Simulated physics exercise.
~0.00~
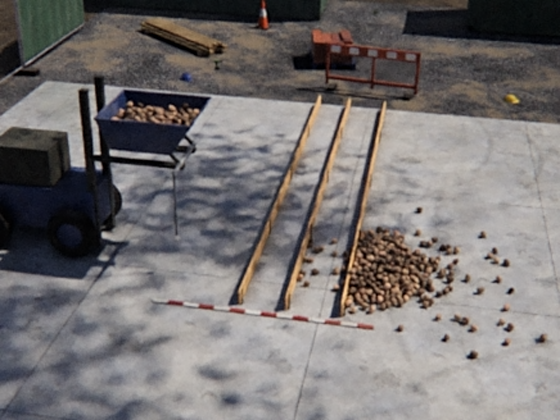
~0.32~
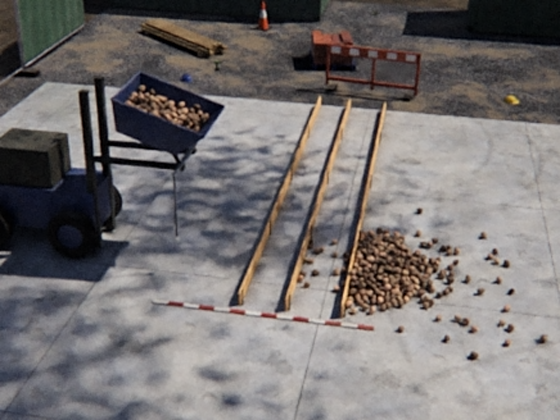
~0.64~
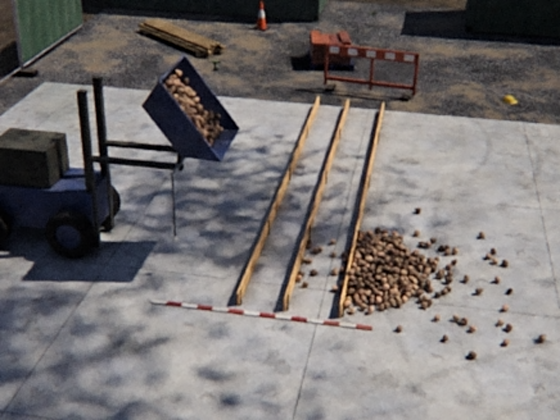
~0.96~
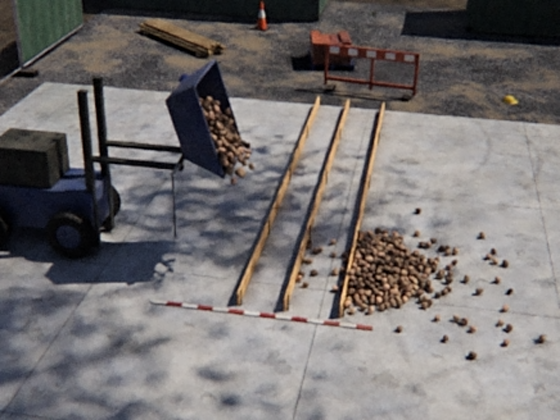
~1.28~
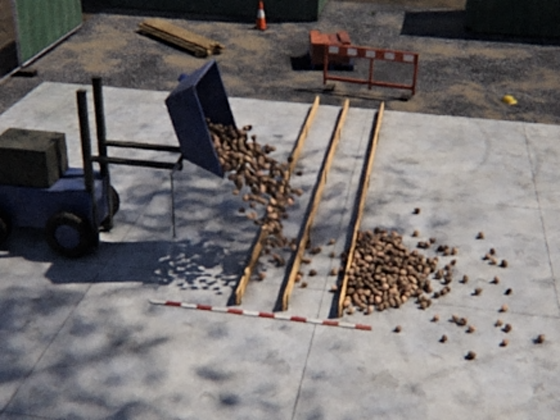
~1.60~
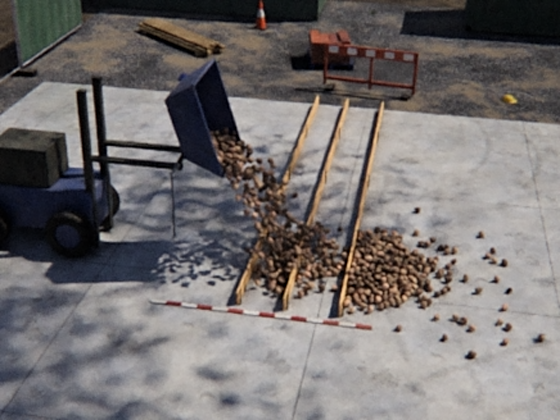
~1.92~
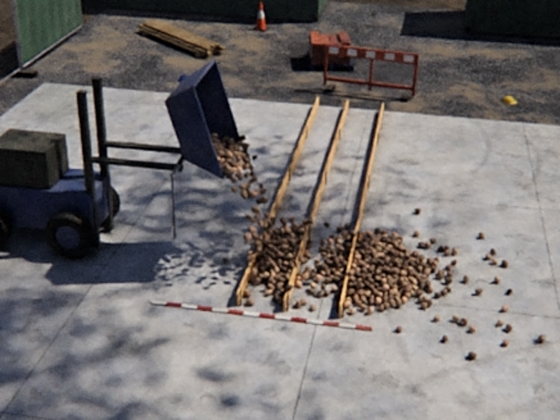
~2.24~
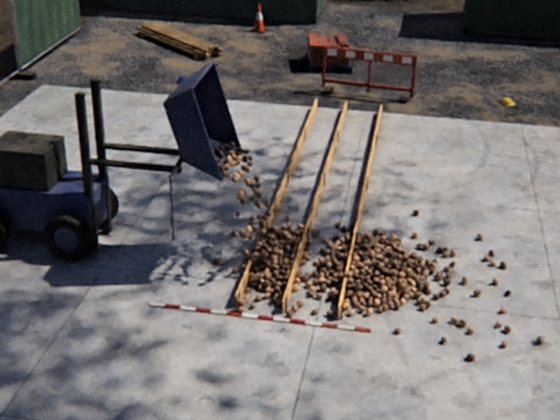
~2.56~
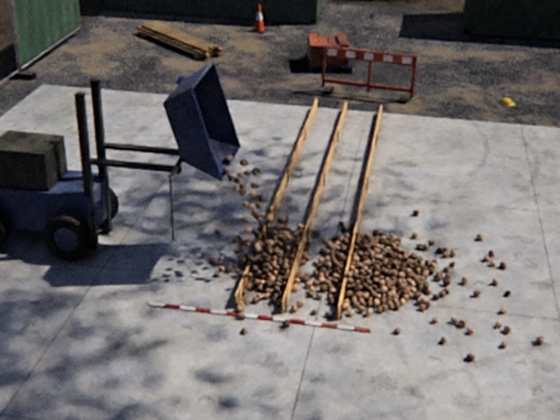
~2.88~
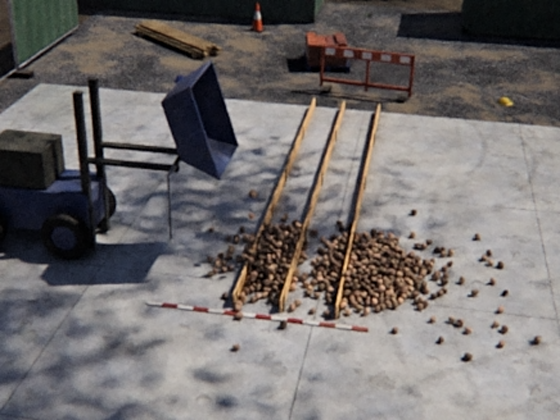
On a concrete yard, a forklift's skip tips cobbles mostly between the three boards.
